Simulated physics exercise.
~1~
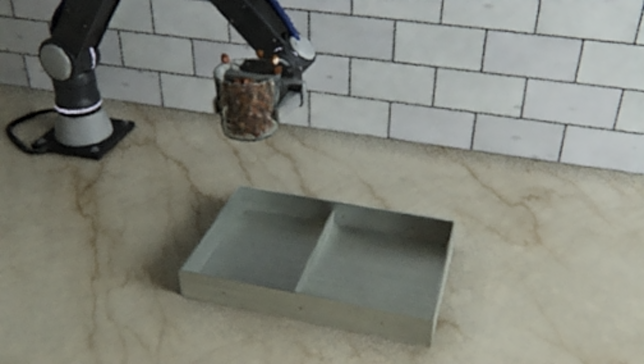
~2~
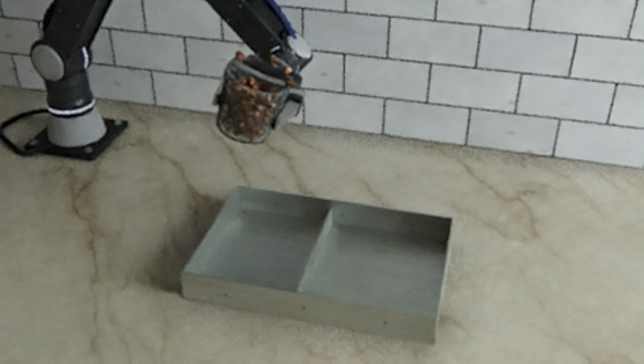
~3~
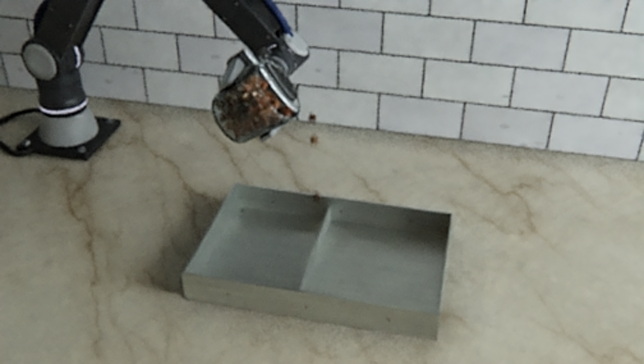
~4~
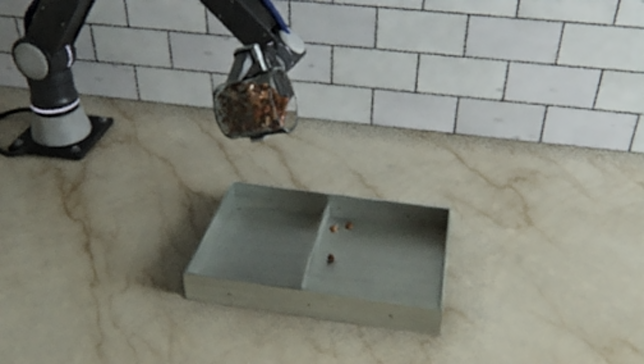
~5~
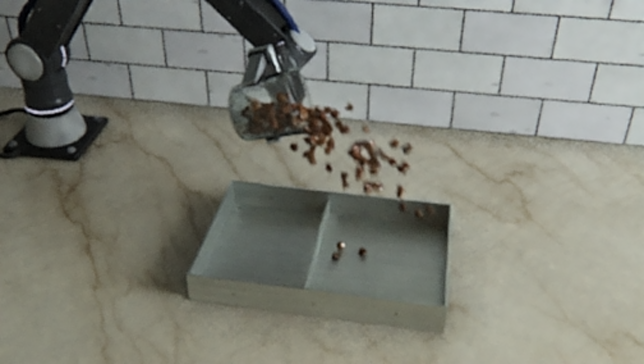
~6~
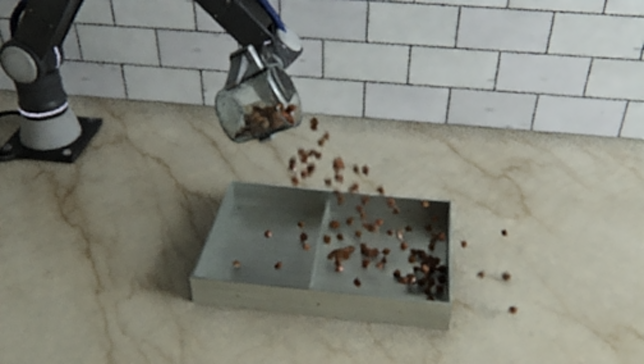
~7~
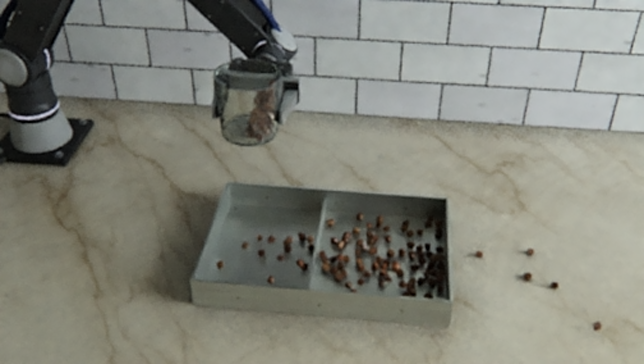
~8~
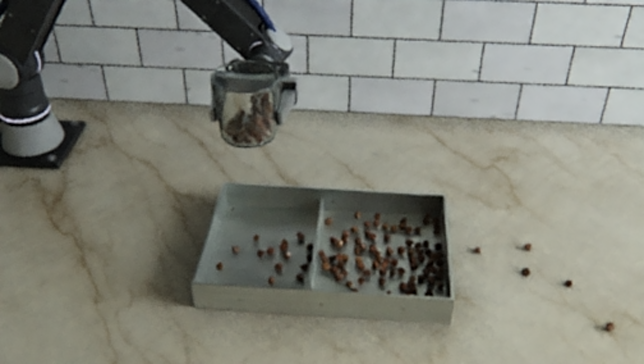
A black robot arm at the upper left holds a clear cup of reddish-brown pellets over a beige marble counter, seen from above against a white brick-tiled wall. Below sits a grey tray split into two parts. The arm tips the cup to the right, and a few pellets drop near the divider. With the cup on its side, a thick stream spills out, scattering across the tray and past its right edge. The cup swings upright, still partly filled. Most spilled pellets rest in the right part, fewer in the left, and several on the counter.
